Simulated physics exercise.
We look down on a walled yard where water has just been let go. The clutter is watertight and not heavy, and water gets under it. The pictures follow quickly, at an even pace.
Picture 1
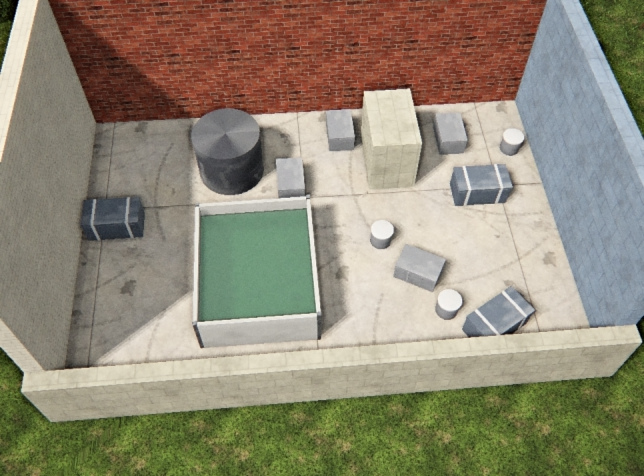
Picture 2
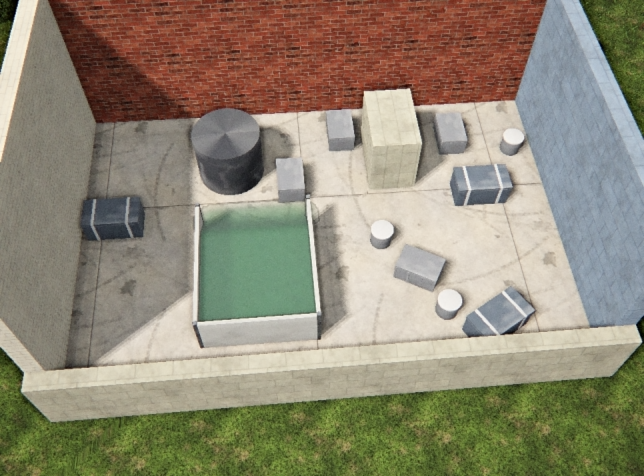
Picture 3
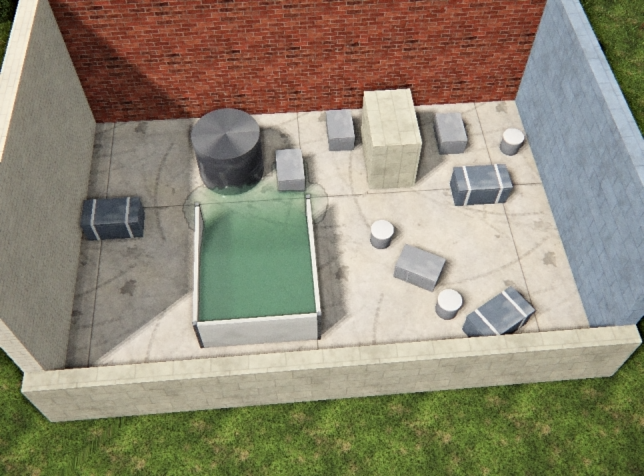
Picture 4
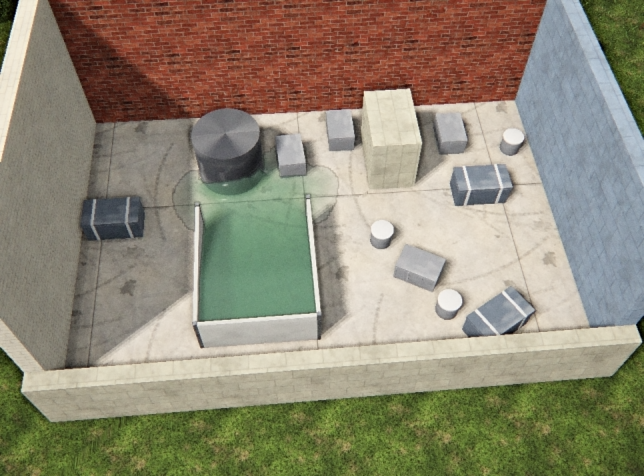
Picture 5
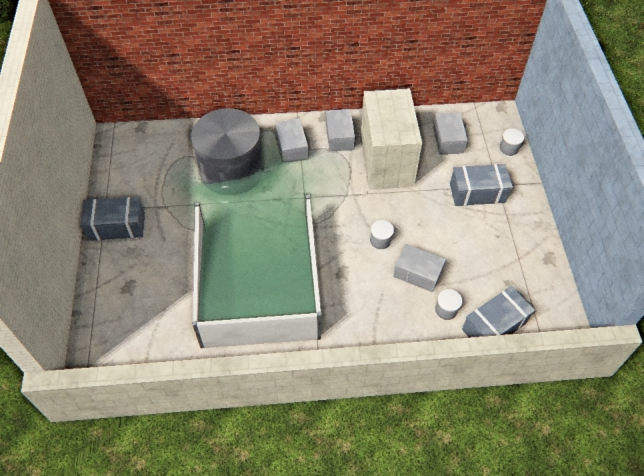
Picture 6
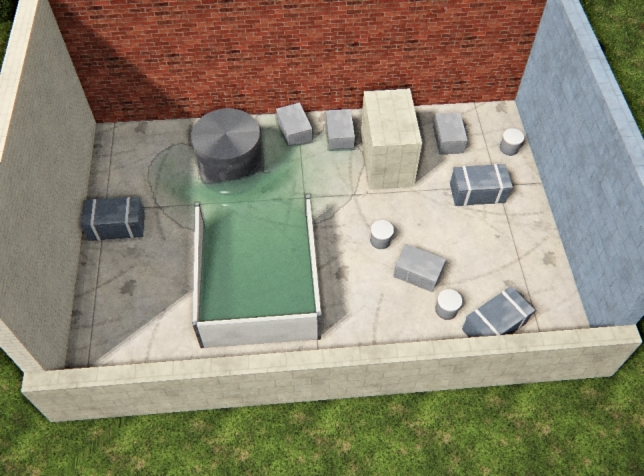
Greenish water pours from the far side of a white-walled tank in a walled yard, seen from high above by a still camera, with grass outside. A dark grey cylinder stands behind the tank near a red brick wall, with grey blocks, strapped dark crates and pale drums around. The water spreads around the cylinder, and one small grey block slides back toward the bricks, turning slightly, while the other objects stay put.
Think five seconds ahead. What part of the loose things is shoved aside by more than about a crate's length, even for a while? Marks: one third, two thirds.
Share: From one to two thirds.
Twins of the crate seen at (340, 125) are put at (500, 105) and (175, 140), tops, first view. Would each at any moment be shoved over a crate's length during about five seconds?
One after the other: Moved that far, that far or more.
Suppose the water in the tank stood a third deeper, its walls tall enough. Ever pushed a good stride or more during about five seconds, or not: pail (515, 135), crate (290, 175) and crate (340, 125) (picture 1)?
One after the other: Yes, yes, pushed that far.
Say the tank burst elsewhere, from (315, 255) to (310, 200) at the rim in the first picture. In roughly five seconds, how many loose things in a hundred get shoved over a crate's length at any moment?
About 70 per cent.
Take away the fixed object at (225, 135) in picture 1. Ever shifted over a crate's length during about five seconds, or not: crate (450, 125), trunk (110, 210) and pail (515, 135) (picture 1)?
As listed: Swept aside, yes, yes.
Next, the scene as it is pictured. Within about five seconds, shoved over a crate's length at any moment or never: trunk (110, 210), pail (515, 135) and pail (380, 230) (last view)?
One after the other: Never so far, shifted that much, less than that.
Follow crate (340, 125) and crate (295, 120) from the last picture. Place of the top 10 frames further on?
Roughly at (394, 107) and (330, 102).
A moment on, 1 of 10 are well off their spots; 1 afloat.
Next, 2 of 10 are well off their spots; 2 afloat.
Later, 4 of 10 are well off their spots; 3 afloat.
In the end, 4 of 10 are well off their spots, and 4 have been at some point; 3 afloat.
